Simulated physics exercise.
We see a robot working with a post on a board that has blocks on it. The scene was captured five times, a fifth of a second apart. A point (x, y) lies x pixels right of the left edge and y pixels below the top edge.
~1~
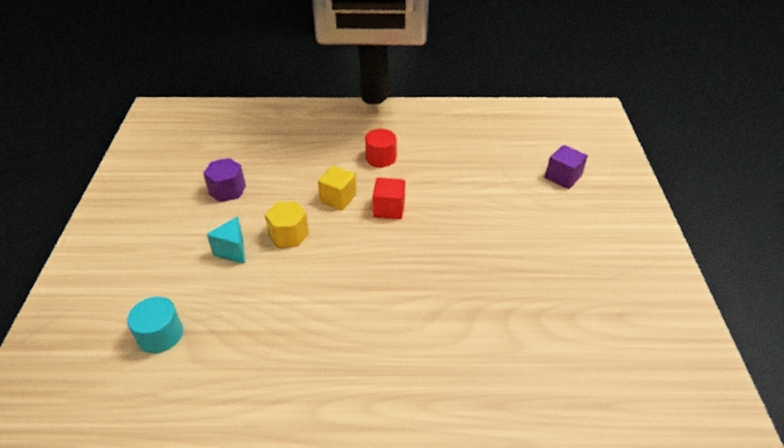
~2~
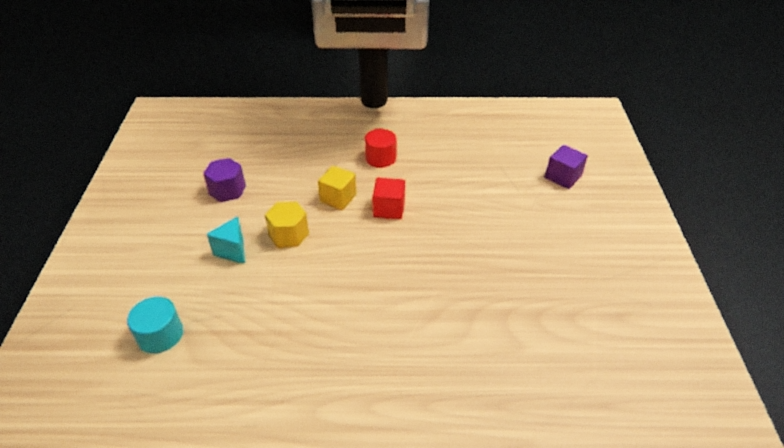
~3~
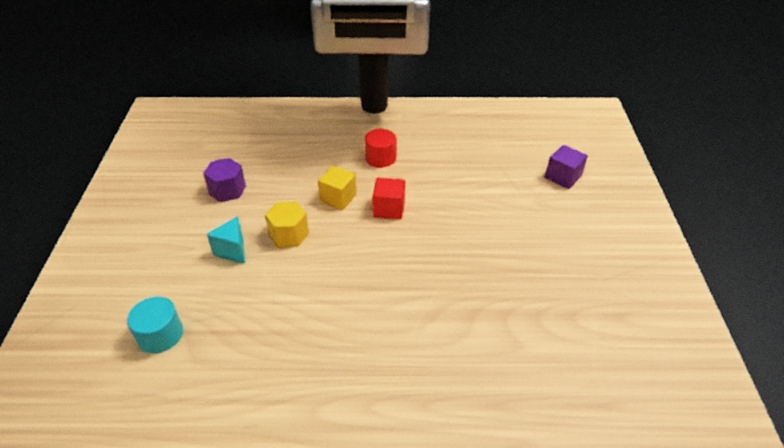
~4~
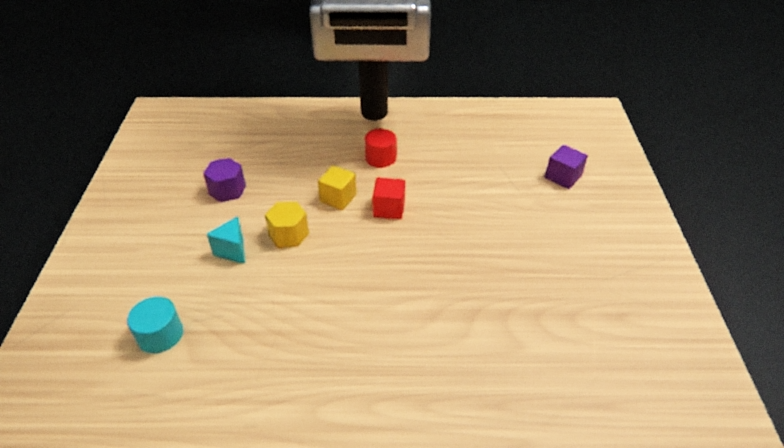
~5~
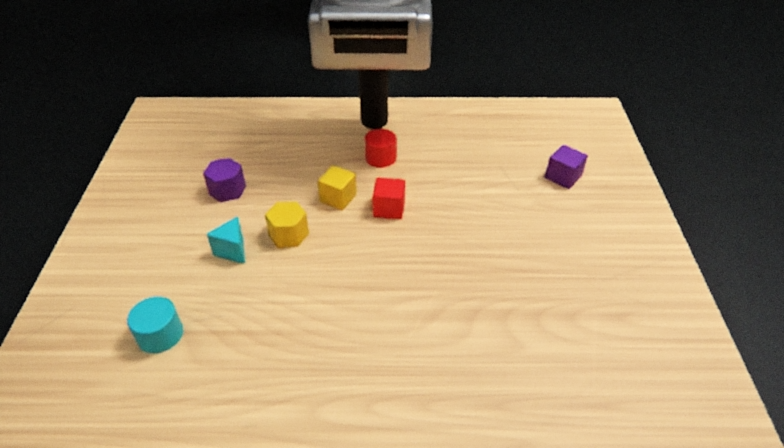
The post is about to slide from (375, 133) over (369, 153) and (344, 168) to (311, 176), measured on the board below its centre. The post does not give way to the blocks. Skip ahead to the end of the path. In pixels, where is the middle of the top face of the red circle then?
I'd guess (382, 153).
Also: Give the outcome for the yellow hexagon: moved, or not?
Same place.
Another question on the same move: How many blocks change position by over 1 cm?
It shifts a single block.
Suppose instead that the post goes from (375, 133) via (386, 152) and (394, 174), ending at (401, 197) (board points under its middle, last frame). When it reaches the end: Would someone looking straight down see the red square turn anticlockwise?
Yes.
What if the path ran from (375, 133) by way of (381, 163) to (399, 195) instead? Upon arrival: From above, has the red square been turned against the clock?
No, it doesn't check out.
What follows on the original path. One third of the way, post at (368, 142); red circle at (383, 149).
Two thirds of the way, post at (343, 157); red circle at (382, 153).
At the end, post at (309, 165); yellow hexagon unmoved; yellow square unmoved; red circle at (382, 153).
